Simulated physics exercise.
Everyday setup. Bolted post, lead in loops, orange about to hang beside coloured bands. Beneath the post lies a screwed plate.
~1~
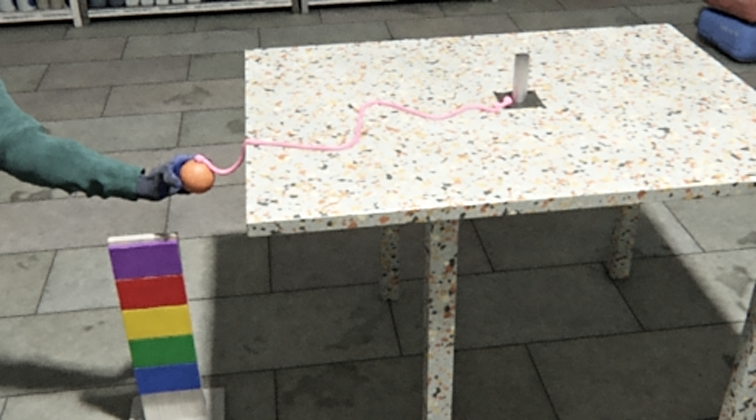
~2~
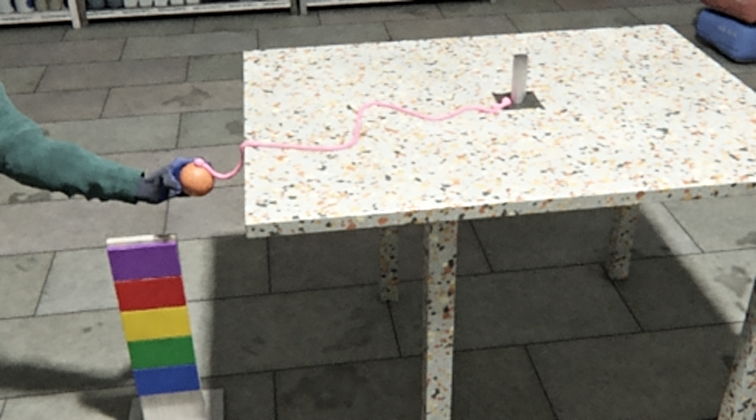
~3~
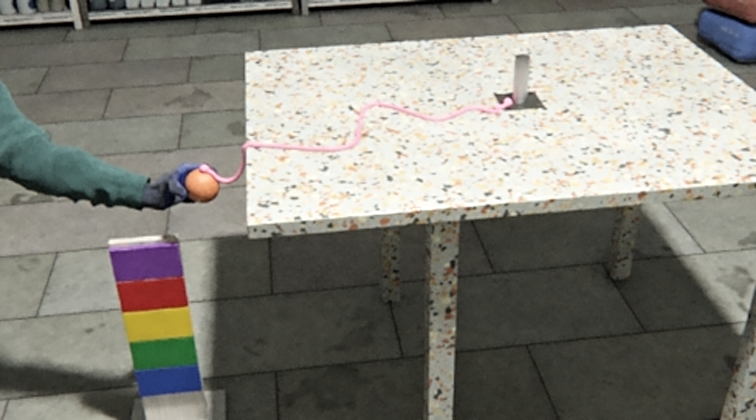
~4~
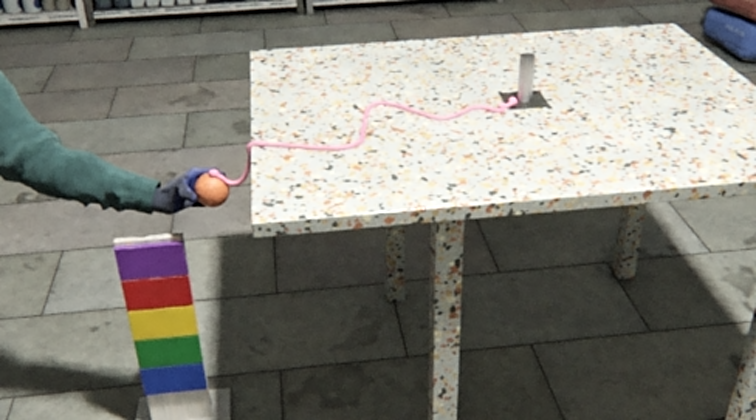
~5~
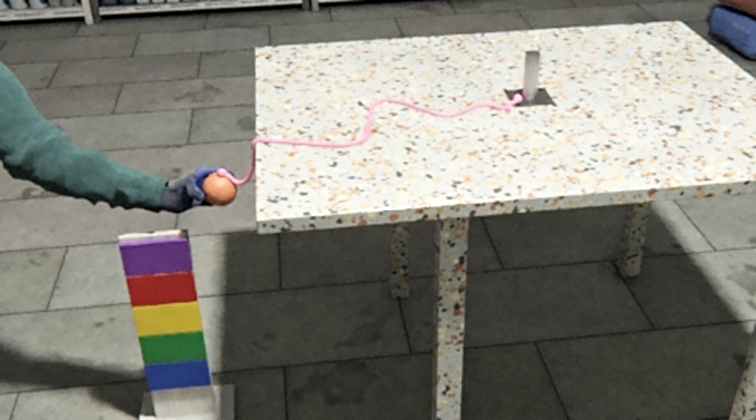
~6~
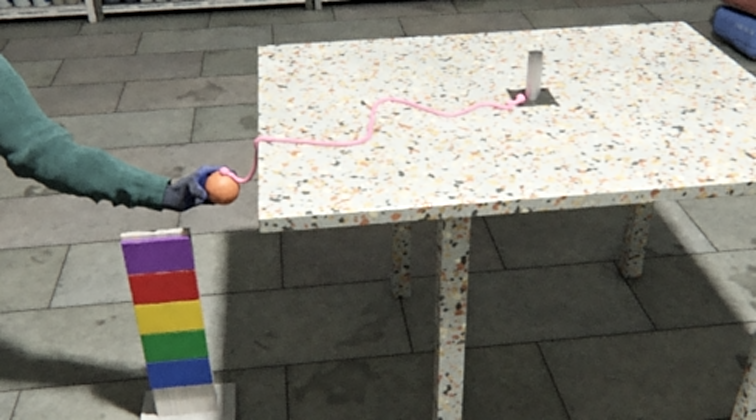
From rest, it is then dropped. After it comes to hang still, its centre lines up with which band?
It lines up with yellow.
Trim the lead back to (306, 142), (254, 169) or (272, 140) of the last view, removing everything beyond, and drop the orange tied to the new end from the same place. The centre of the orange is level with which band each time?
The bands would be none, it hangs higher, red and purple, in that order.
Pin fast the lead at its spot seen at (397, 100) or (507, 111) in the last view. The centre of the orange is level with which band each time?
Each in turn comes out as red, yellow.
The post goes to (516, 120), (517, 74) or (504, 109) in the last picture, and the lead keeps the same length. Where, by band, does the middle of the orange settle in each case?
Going case by case, it's green, yellow and finally green.
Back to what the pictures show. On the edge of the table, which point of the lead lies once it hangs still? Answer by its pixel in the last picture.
It's the piece you see at (369, 134).
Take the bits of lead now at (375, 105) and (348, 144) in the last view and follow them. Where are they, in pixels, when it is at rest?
The first finishes about (328, 119) and the second about (260, 158).
A little later, orange near (250, 304); level with yellow.
Next, orange near (295, 285); level with yellow.
Later still, orange near (268, 303); level with yellow.
When it is over, orange near (272, 301); level with yellow. Its centre hangs level with the yellow band.
